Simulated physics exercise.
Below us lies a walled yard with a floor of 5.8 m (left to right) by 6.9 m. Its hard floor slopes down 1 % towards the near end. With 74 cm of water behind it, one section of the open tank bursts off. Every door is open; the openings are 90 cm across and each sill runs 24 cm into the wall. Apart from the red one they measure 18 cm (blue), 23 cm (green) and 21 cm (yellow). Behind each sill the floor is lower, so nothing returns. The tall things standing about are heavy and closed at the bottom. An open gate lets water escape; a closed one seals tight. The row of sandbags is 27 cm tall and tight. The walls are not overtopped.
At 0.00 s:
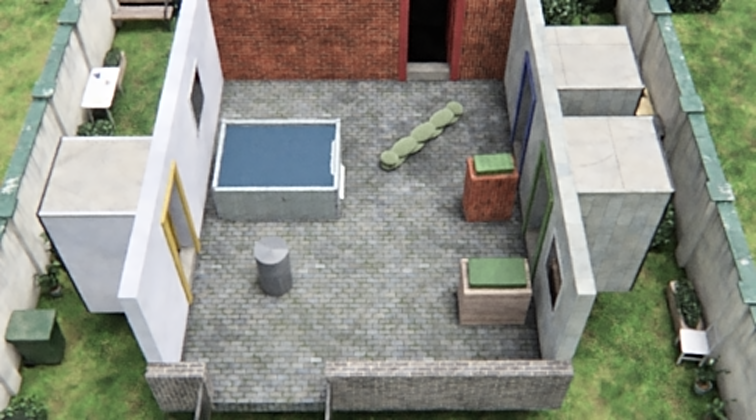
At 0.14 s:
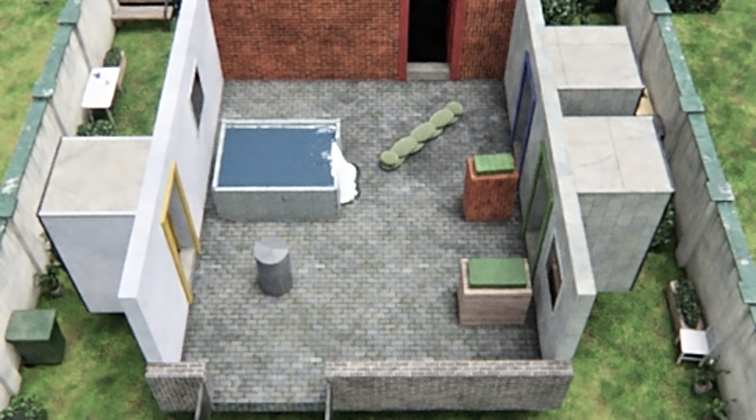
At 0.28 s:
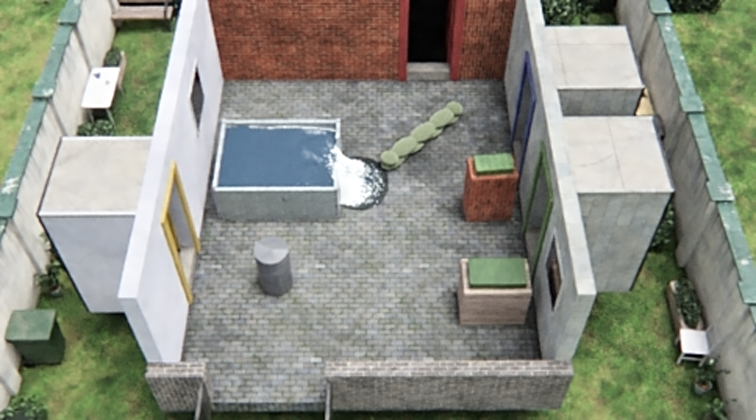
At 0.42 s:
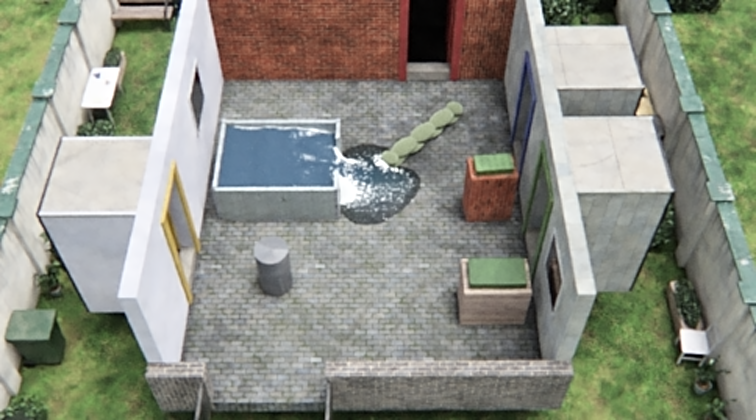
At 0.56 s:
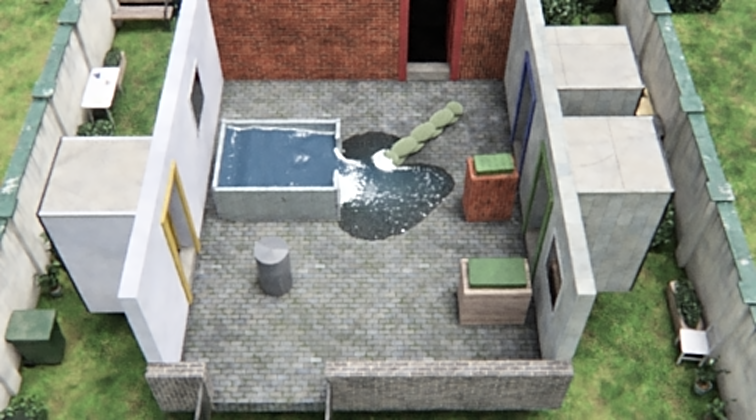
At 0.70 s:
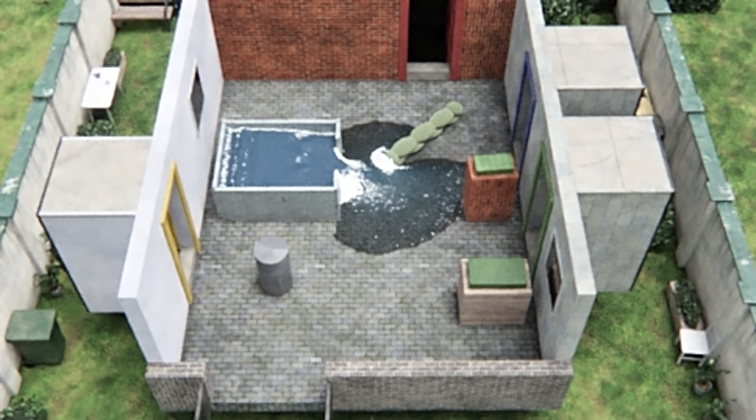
At the start, an open tank of still water stands in a walled, paved yard with a hedge, planters and a grey cylinder. Its right side then gives way near the front corner, and water pours out, foaming around the hedge and spreading into a wide dark pool reaching the brick planter.
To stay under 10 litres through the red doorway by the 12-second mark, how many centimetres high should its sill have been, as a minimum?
It would have to be roughly 12.5 cm high.
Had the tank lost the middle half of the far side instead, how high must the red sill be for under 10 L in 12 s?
About 12.5 cm.
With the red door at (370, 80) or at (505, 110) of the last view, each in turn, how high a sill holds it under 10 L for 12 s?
About 7.5 and 14.0 cm.
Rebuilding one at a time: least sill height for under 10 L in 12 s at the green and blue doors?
Roughly 19 cm at green and 24 cm at blue.
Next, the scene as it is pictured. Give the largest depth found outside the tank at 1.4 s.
Up to some 44 cm.
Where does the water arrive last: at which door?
It is the yellow one.
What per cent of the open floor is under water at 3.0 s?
Some 45 per cent of it.
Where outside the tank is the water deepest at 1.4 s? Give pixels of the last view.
Near (382, 168).
After 1.4 s water covers 30 % of the floor, deepest (44 cm) near (382, 168); it has not reached the red door.
After 3.0 s water covers 45 % of the floor, deepest (27 cm) near (343, 183); 12 cm at the red door, 0 litres in over its 24 cm sill.
After 12.0 s water covers 95 % of the floor, deepest (10 cm) near (544, 386); 4 cm at the red door, 0 litres in over its 24 cm sill.
At the red door as built, the water arrived by 1.5 s and peaked near 16 cm at 2.2 s.
With a sill of 11.5 cm, 15 litres would have come in within the 12 s; with 15.5 cm, 1 litre. So under 10 litres takes about 12.5 cm.
